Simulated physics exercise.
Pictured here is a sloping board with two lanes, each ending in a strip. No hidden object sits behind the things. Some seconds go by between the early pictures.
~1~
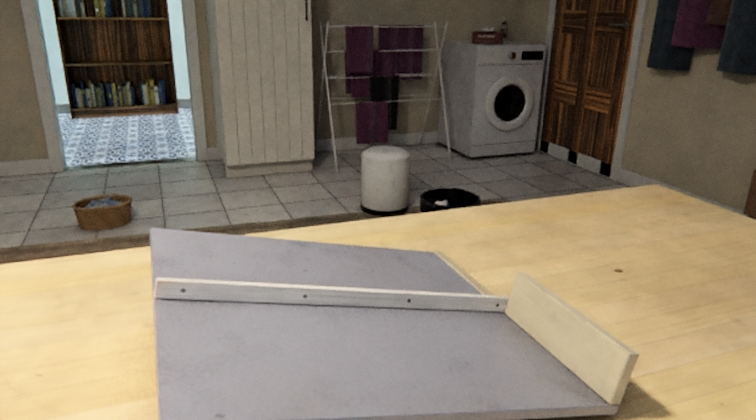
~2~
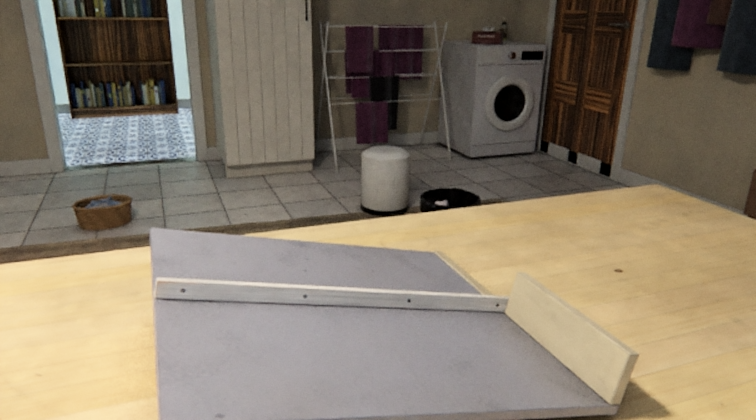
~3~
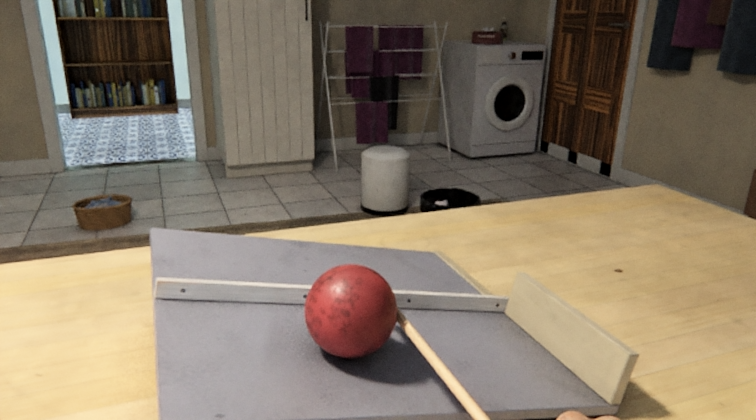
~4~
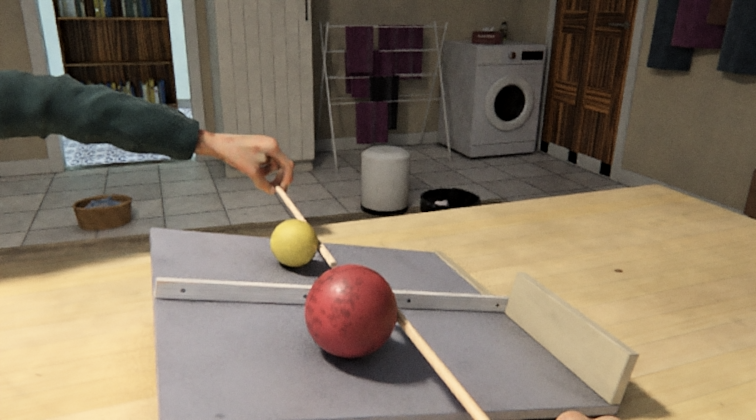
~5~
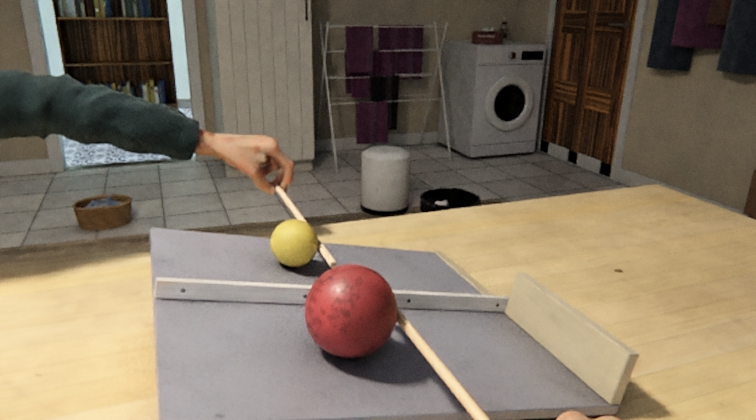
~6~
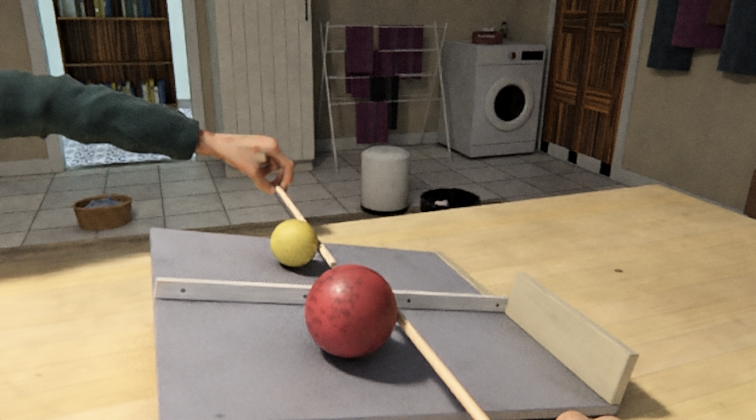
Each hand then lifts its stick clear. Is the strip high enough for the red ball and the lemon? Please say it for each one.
Trial note - red ball stays put; lemon drops off the end.
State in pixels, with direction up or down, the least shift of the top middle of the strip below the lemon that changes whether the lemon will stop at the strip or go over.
Up by around 8 pixels.
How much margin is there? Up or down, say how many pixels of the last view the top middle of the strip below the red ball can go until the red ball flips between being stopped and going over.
Going down, 32 pixels.
Then, 0.68 s later than the last frame, red ball resting against the strip near (520, 318); lemon off the board near (486, 255).
When it is over, the red ball stops on the board, near (531, 318); the lemon rolls off the board.
